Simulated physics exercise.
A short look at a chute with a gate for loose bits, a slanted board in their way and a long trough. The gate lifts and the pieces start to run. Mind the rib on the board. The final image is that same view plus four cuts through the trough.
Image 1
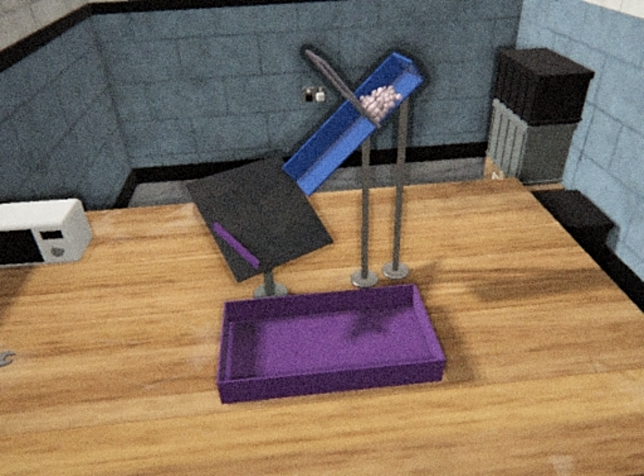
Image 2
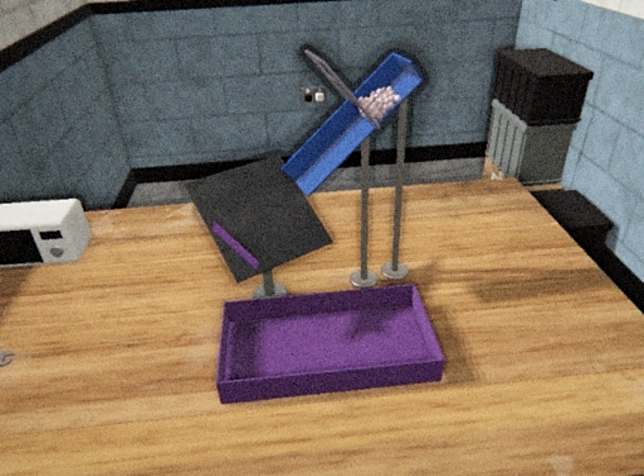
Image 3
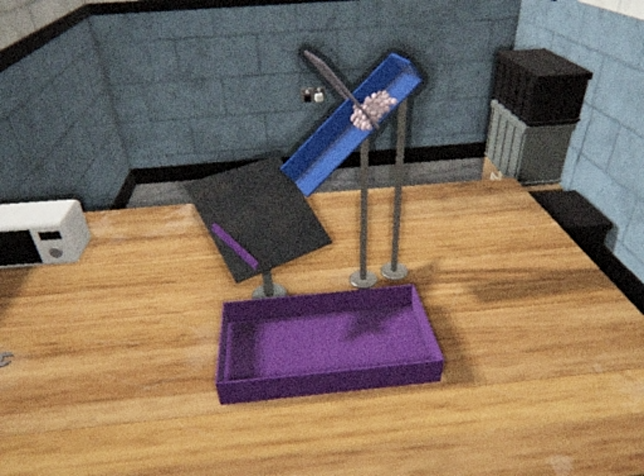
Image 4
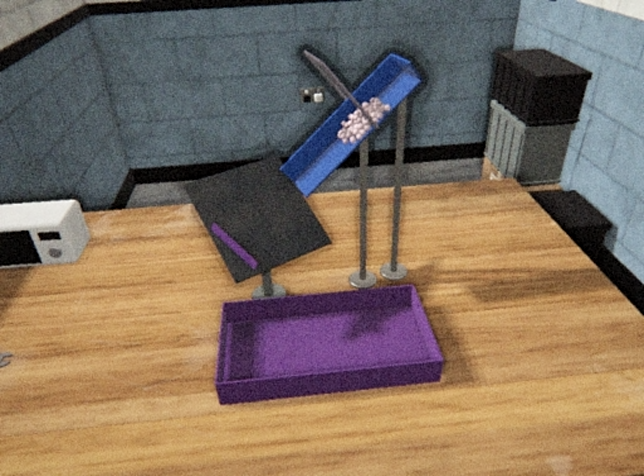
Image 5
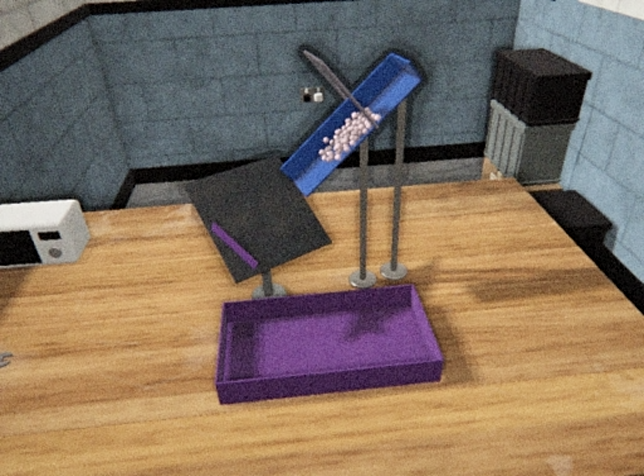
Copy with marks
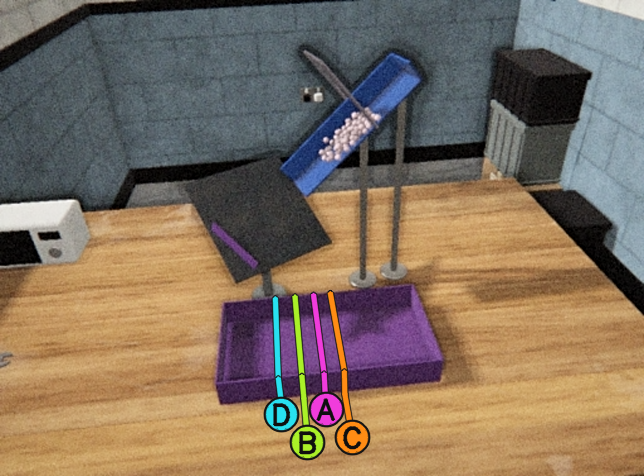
The clip opens on pale pink beads bunched behind a gate near the top of a sloping blue chute, above a tilted dark board with a purple rib and an empty purple trough. The beads then slide past the raised gate, spreading down the chute toward the lower left.
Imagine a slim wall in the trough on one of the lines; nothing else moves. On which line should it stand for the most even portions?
The answer is line B.
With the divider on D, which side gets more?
The right side.
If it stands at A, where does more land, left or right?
More lands on the left.
On the marked copy, line A crosses the front rim at (323, 372); line B crosses the front rim at (301, 374); line C crosses the front rim at (344, 370); line D crosses the front rim at (278, 377).
With A, of what is caught, the larger part on the left of the divider, about a tenth on the right.
With B, of what is caught, roughly two thirds on the left of the divider, roughly a third on the right.
With C, of what is caught, almost all on the left of the divider, about a tenth on the right.
With D, of what is caught, about a tenth on the left of the divider, almost all on the right.
